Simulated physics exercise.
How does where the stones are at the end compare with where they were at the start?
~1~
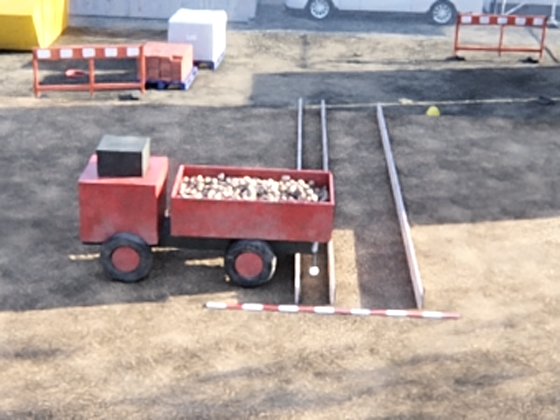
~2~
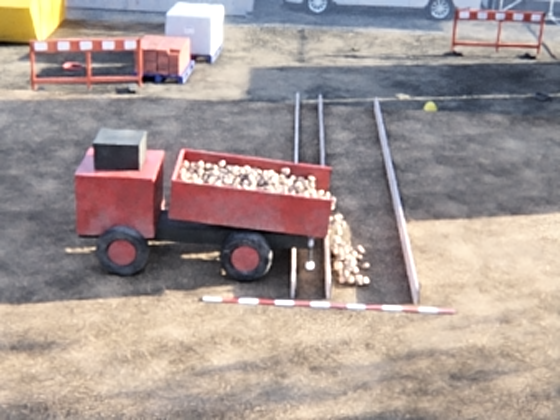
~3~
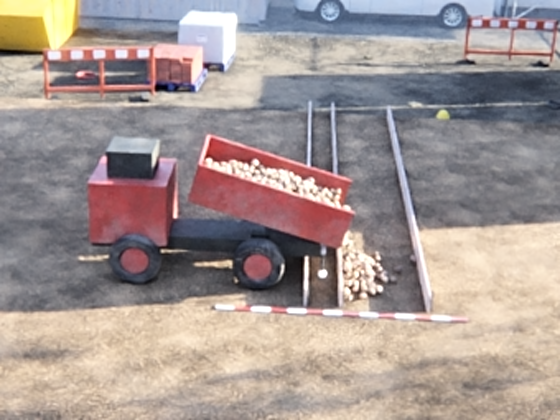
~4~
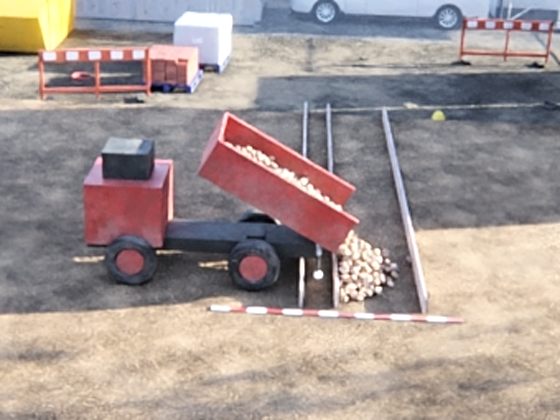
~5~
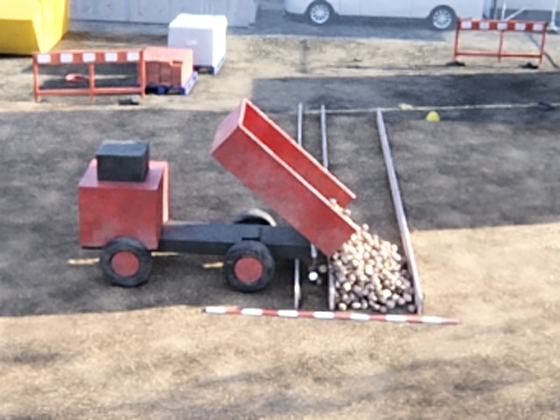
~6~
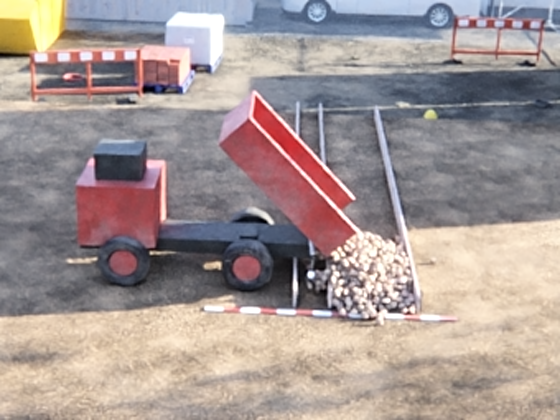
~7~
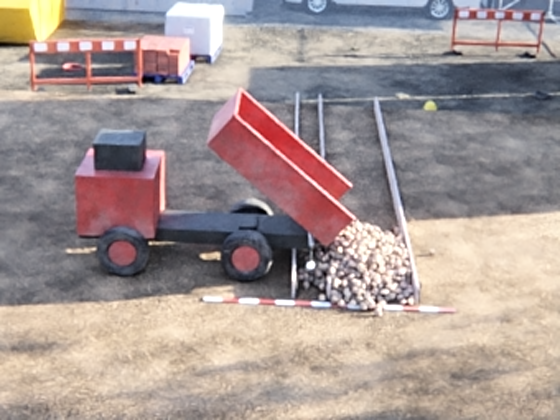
At the start the stones filled the red body of the truck, and by the end they lay in a heap on the ground to the right, below the body's lower end.
